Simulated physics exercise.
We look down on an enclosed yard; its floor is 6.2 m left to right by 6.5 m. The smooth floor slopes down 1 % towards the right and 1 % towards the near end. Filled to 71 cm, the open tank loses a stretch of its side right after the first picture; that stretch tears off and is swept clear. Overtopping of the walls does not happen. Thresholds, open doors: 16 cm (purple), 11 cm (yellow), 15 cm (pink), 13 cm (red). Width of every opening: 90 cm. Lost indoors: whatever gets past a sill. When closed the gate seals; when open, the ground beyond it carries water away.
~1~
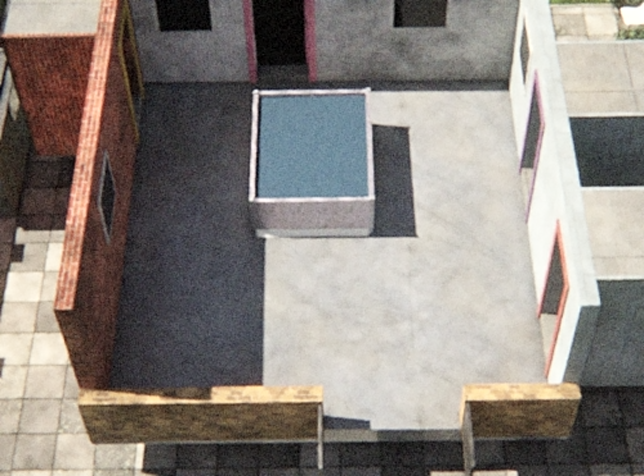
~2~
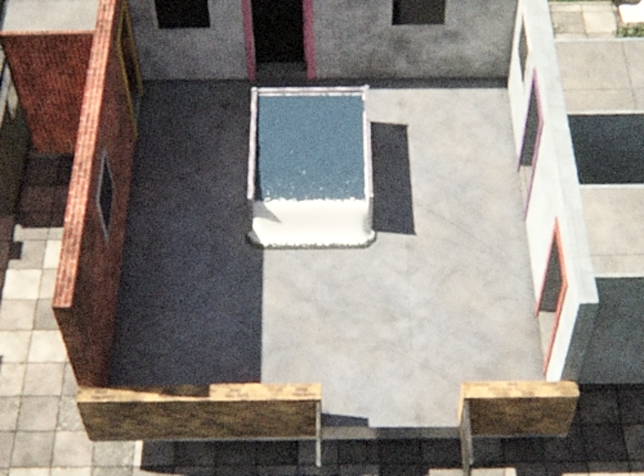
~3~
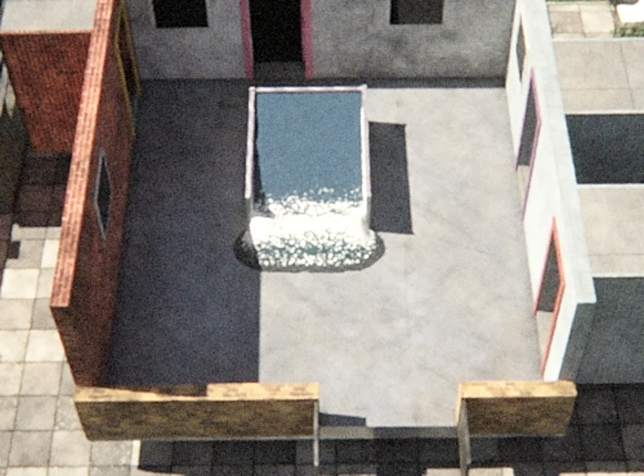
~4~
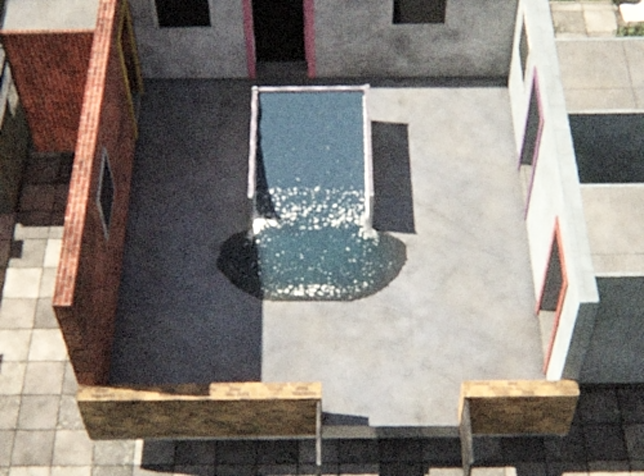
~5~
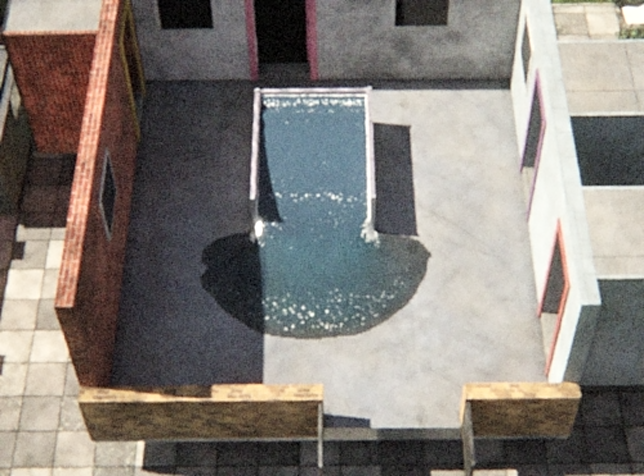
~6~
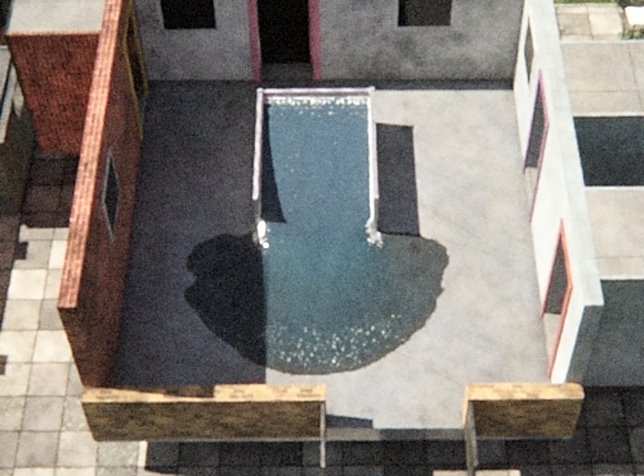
A walled yard held an open tank of still blue water until its near side gave way, and the water poured out, spreading across the grey floor in a widening, rounded pool toward the near wall.
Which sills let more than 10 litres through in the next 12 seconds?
Result: At the purple door the limit will hold; at the yellow door the limit will hold; at the pink door the limit will hold; at the red door the limit will hold.
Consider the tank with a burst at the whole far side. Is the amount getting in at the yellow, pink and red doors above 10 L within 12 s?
Then it goes yellow too high, pink too high, red fine.
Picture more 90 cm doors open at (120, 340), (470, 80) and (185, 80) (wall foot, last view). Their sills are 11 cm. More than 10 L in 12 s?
Result in order - more than that, not enough, not enough.
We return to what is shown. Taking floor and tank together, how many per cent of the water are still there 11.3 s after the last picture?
I'd put it at some 54 percent still there.
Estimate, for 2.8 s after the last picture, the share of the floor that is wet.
Covered: Roughly 45 per cent.
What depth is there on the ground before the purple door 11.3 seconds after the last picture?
The mean depth is around 5.0 cm.
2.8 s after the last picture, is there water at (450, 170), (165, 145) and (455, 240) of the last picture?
Well, the first is untouched by it, the next untouched by it, the last untouched by it.
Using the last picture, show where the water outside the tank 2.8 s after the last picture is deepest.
Around (110, 413).
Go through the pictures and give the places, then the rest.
In the first frame, still water, 71 cm deep, in the open tank at (312, 147).
In the second frame, water pours out at (311, 217) and has run 1.0 m, to (249, 235); typically 9 cm deep outside, 71 cm at the open tank's back.
In the third frame, the front is at (242, 256), 1.2 m from the gap at (309, 219); 1.3 m2 of floor is under water; 71 cm left at the back of the open tank.
In the fourth frame, the front is at (225, 265), 1.5 m from the gap at (312, 219); 2.9 m2 of floor is under water; 70 cm left at the back of the open tank.
In the fifth frame, water pours out at (314, 222) and has run 2.0 m, to (358, 329); typically 8 cm deep outside, 63 cm at the open tank's back.
In the sixth frame, water pours out at (316, 222) and has run 2.5 m, to (291, 369); typically 6 cm deep outside, 59 cm at the open tank's back.
Then, 0.7 s after the last picture water covers 40 % of the floor and is deepest (35 cm) near (303, 413); purple door not reached, yellow door not reached, pink door not reached, red door not reached.
Then, 1.5 s after the last picture water covers 45 % of the floor and is deepest (42 cm) near (110, 413); purple door not reached, yellow door not reached, pink door not reached, red door 8 cm at the sill, 0 L in.
Then, 2.8 s after the last picture water covers 45 % of the floor and is deepest (28 cm) near (110, 413); purple door not reached, yellow door not reached, pink door not reached, red door 11 cm at the sill, 0 L in.
Then, 6.3 s after the last picture water covers 85 % of the floor and is deepest (12 cm) near (545, 390); purple door 3 cm at the sill, 0 L in, yellow door 2 cm at the sill, 0 L in, pink door 6 cm at the sill, 0 L in, red door 7 cm at the sill, 1 L in.
Then, 11.3 s after the last picture water covers 100 % of the floor and is deepest (8 cm) near (548, 412); purple door 5 cm at the sill, 0 L in, yellow door 2 cm at the sill, 0 L in, pink door 3 cm at the sill, 0 L in, red door 7 cm at the sill, 1 L in.
